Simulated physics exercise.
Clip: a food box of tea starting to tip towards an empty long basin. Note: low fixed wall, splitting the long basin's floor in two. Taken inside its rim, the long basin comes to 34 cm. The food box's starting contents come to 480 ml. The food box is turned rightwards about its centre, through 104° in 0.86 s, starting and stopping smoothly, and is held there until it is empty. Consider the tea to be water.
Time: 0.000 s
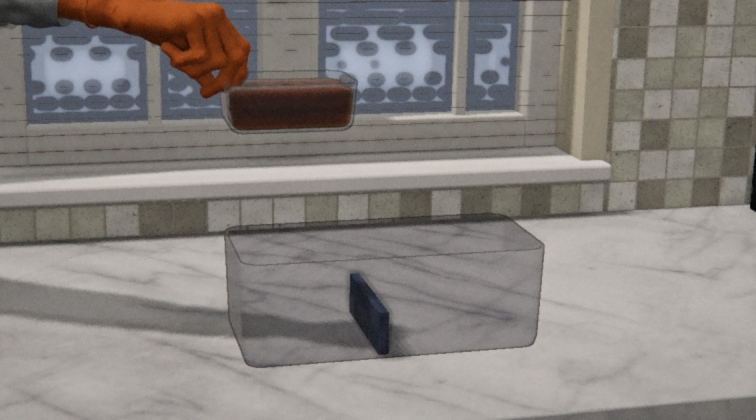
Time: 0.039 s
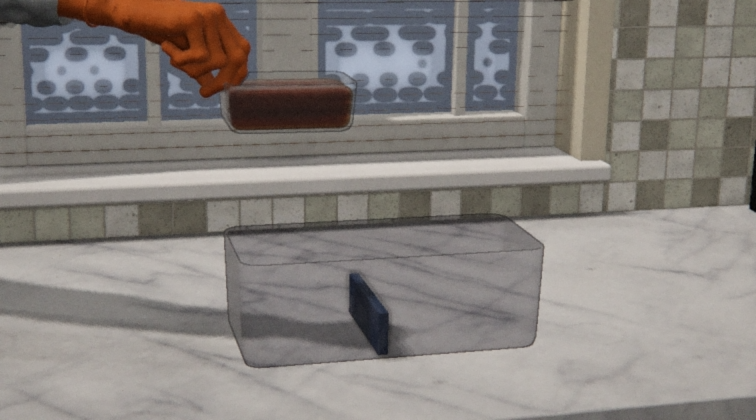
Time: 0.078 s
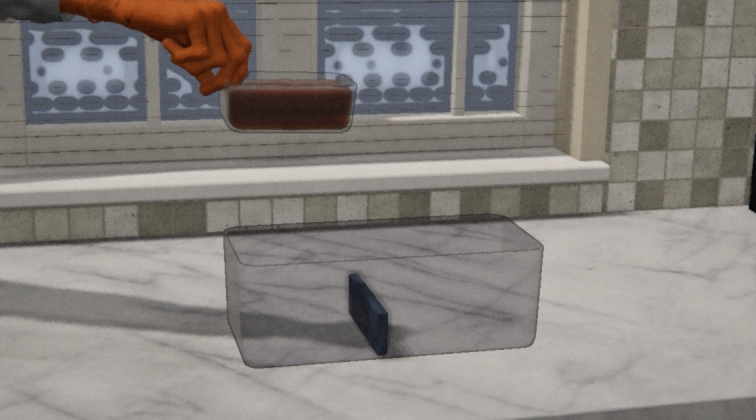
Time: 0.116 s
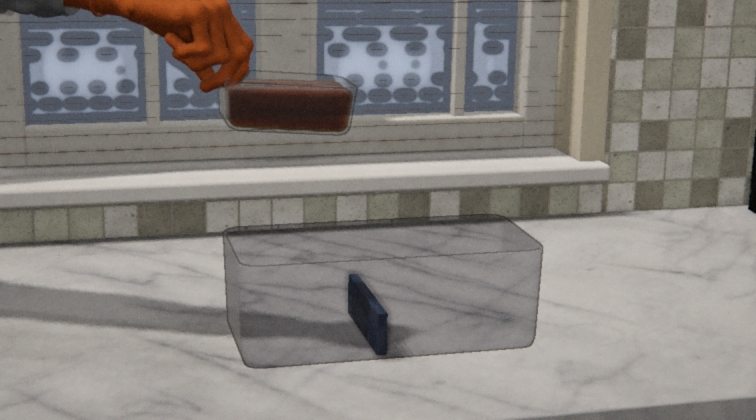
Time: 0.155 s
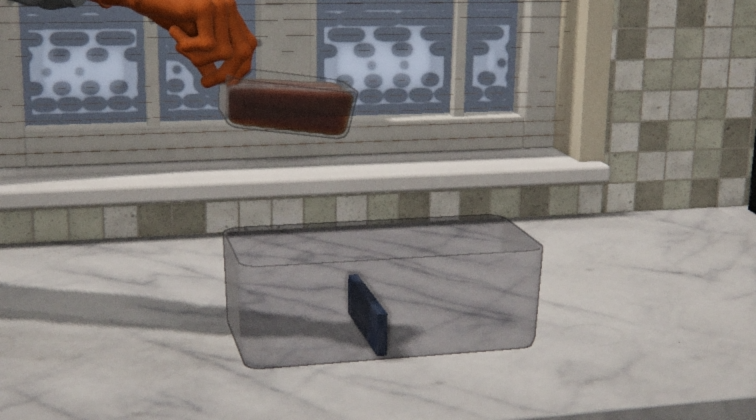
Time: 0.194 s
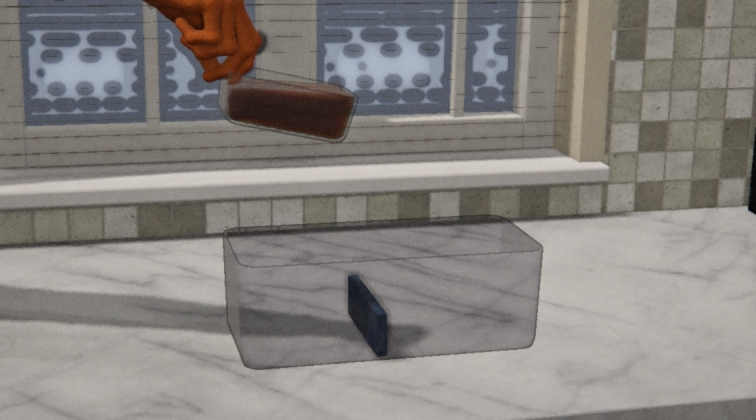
An orange-gloved hand slowly tilts a small box of tea rightwards above a clear, long basin.
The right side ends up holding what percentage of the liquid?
About 82 in every hundred parts.
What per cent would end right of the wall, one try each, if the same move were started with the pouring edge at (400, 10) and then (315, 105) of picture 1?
The first try gives 90 percent and the second 50 percent.
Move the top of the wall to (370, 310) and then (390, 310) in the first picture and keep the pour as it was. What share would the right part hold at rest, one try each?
Respectively 75 and 70 %.
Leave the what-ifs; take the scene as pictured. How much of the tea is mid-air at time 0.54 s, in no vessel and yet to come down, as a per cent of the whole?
It comes to roughly 54 per cent.
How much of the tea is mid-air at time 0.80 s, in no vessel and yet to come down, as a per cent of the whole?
5 in a hundred, give or take.
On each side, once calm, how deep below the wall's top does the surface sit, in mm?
Left about 46 mm, right about 36 mm.
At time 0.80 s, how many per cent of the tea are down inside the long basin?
92 per cent or thereabouts.
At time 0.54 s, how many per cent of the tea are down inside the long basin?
Near 22 in a hundred.
By 0.54 s the tilt is 73° and 23 per cent is still to pour, 1 is left of the wall and 21 right of it.
By 0.80 s the tilt is 103° and 3 per cent is still to pour, 10 is left of the wall and 82 right of it.
By 1.07 s the tilt is 104° and 0 per cent is still to pour, 17 is left of the wall and 82 right of it.
By 1.36 s the tilt is 104° and 0 per cent is still to pour, 17 is left of the wall and 82 right of it.
At rest 17 per cent lies left of the wall, 82 right of it and 1 outside.
